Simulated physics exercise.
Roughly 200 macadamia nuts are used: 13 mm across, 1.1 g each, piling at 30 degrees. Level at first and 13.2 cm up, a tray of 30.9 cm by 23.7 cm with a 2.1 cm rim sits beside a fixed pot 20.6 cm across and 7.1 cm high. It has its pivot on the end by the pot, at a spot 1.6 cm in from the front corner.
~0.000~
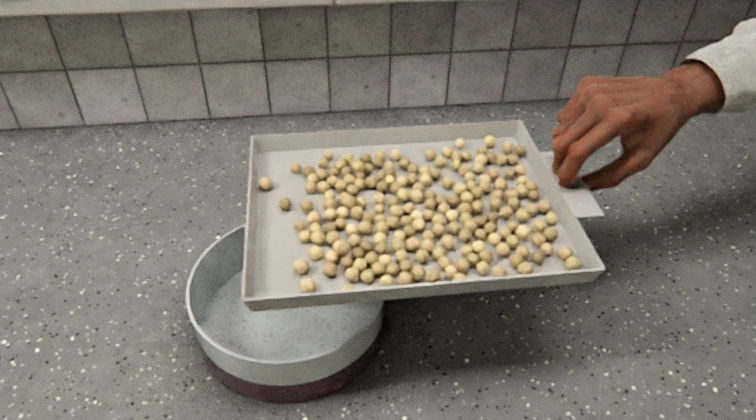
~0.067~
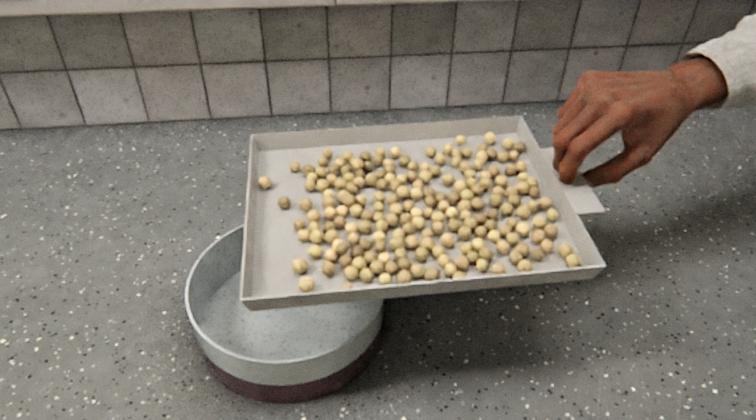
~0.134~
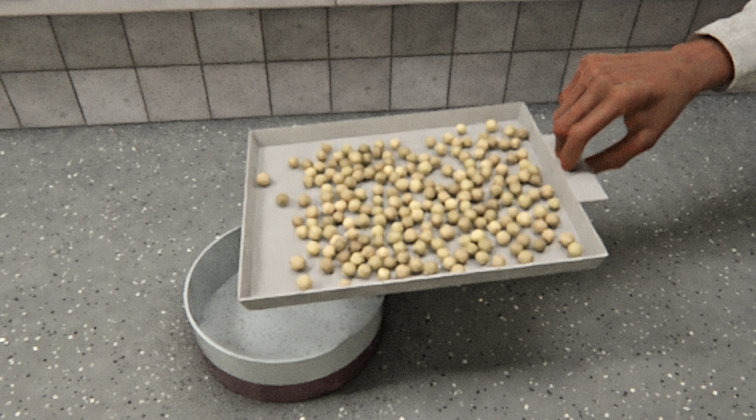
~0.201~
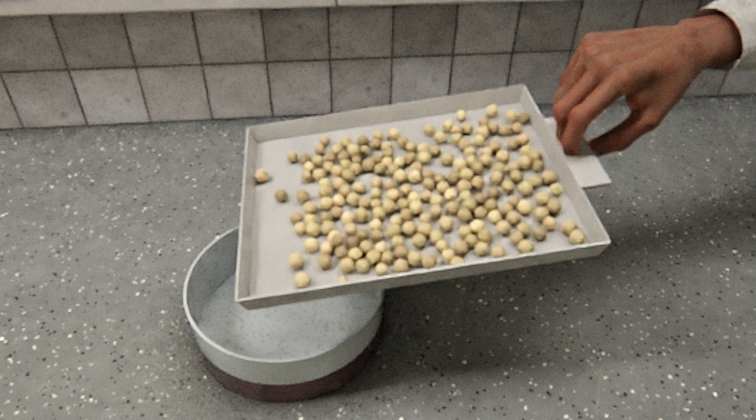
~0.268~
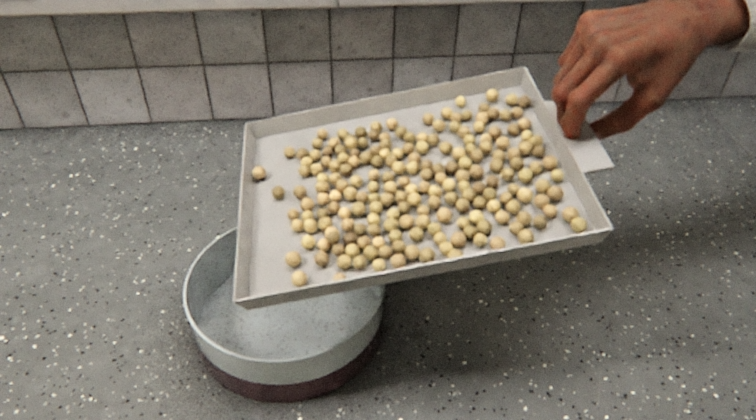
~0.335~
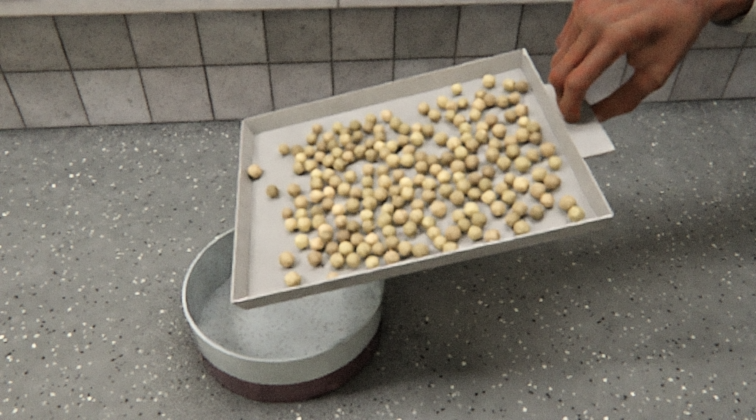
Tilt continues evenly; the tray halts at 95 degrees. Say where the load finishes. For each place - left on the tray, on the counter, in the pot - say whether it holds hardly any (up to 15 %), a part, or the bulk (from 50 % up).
Tray: Hardly any; counter: The bulk; pot: Hardly any.
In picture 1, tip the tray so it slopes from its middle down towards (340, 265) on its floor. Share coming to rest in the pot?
I'd estimate about 0 %.
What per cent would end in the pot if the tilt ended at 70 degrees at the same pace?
I'd put it at close to 15 per cent.
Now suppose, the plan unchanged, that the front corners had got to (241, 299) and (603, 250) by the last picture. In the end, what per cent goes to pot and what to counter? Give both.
Pot 0 % / counter 100 %.
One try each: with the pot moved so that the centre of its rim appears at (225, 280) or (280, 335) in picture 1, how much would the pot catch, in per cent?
Roughly 55 and 75 percent.
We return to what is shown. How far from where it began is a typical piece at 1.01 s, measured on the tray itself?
Around 9 centimetres.
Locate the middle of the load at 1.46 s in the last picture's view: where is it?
The load's centre is near (214, 239) at that time.
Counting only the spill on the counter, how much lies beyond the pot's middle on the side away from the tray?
Estimate: Roughly 90 per cent of the pieces.
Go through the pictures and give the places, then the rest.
The first picture shows tray tilt 0 degrees, front corners at (249, 295) and (598, 265); middle of the pieces at (417, 216); pot at (288, 279).
The second picture shows tray tilt 1 degrees, front corners at (247, 295) and (598, 262); middle of the pieces at (416, 214).
The third picture shows tray tilt 4 degrees, front corners at (244, 295) and (600, 251), lowest corner left front; middle of the pieces at (415, 207).
The fourth picture shows tray tilt 8 degrees, front corners at (242, 295) and (602, 238), lowest corner left front; middle of the pieces at (414, 198).
The fifth picture shows tray tilt 12 degrees, front corners at (240, 295) and (604, 225), lowest corner left front; middle of the pieces at (412, 190).
The sixth picture shows tray tilt 15 degrees, front corners at (237, 296) and (604, 212), lowest corner left front; middle of the pieces at (406, 184); pot at (285, 278). The tray's pace is about 55 degrees a second.
Then, at 1.01 s, tilt 53 degrees; the tray holds 100 %, the pot 0 %.
Then, at 1.46 s, tilt 78 degrees; the tray holds 75 %, the pot 0 %.
After 1.99 s, tilt 95 degrees; the tray holds 0 %, the pot 5 %.
By 2.9 s all is still; tray 0 %, counter 95 %, pot 5 %.
